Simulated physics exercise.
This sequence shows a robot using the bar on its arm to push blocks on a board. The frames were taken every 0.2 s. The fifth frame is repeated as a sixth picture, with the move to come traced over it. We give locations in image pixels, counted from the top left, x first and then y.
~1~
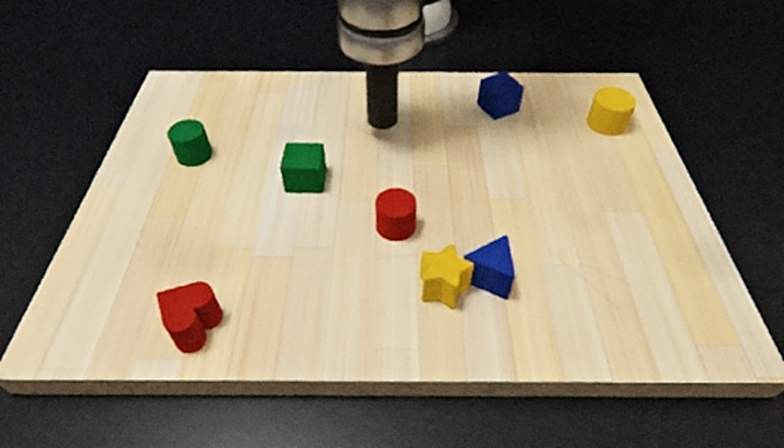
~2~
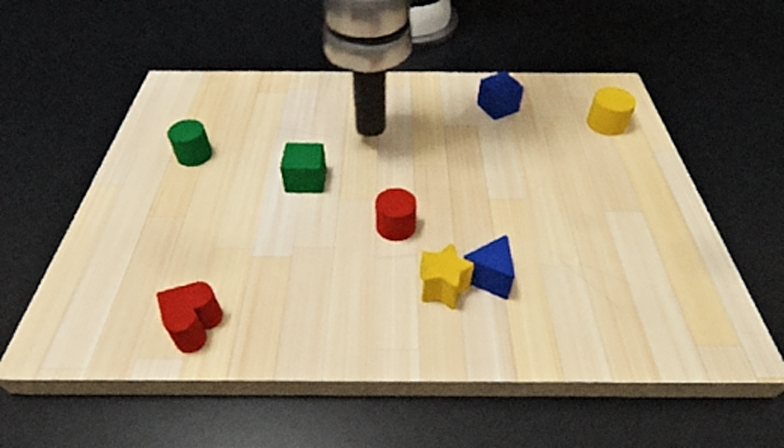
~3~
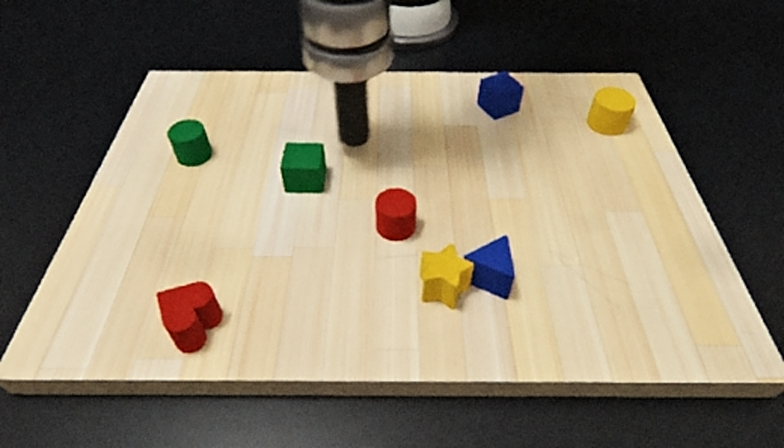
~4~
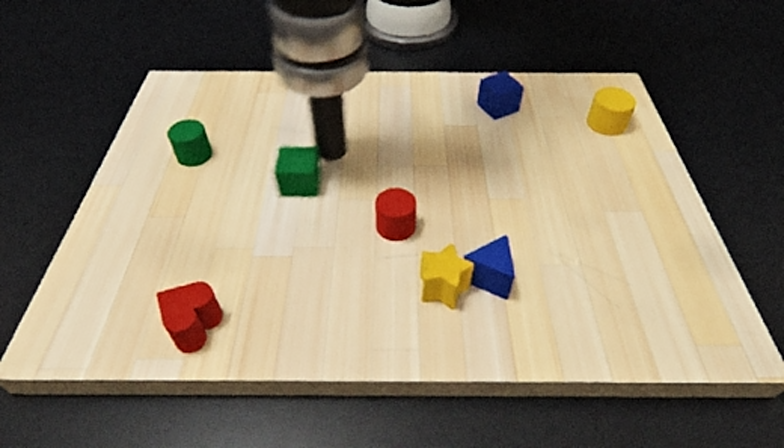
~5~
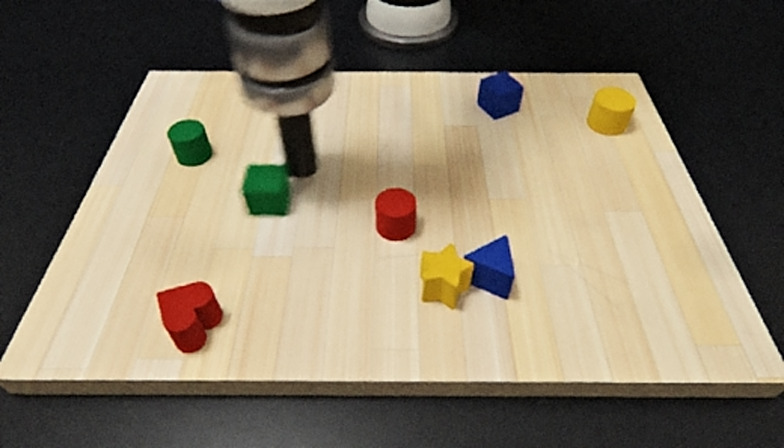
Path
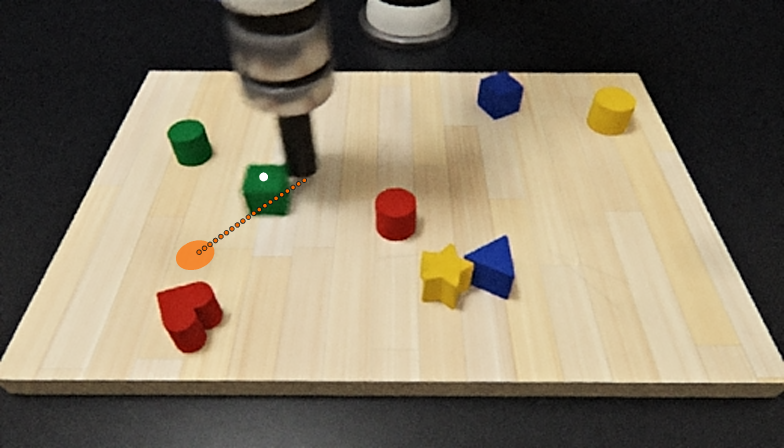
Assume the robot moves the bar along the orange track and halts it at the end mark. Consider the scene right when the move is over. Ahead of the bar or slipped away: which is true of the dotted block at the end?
The block sits ahead of the bar.
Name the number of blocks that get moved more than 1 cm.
In total, one block gets moved by over 1 cm.
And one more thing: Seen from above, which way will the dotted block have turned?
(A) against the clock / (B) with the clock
B (with the clock)
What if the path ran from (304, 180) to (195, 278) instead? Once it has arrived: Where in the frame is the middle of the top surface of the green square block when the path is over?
It is going to be at (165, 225).
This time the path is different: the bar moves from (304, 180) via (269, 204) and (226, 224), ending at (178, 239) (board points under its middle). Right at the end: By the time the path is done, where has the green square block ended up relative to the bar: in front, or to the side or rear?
I predict the bar still has it in front.
Drawn move, in a line from (304, 180) to (195, 255); the dot is on the green square block.
What follows on the original path. One third of the way, bar (266, 190); green square block (223, 200).
Two thirds of the way, bar (230, 215); green square block (179, 223), turned 15° clockwise.
At the end, bar (190, 243); red heart block still; green square block (138, 238), turned 55° clockwise.
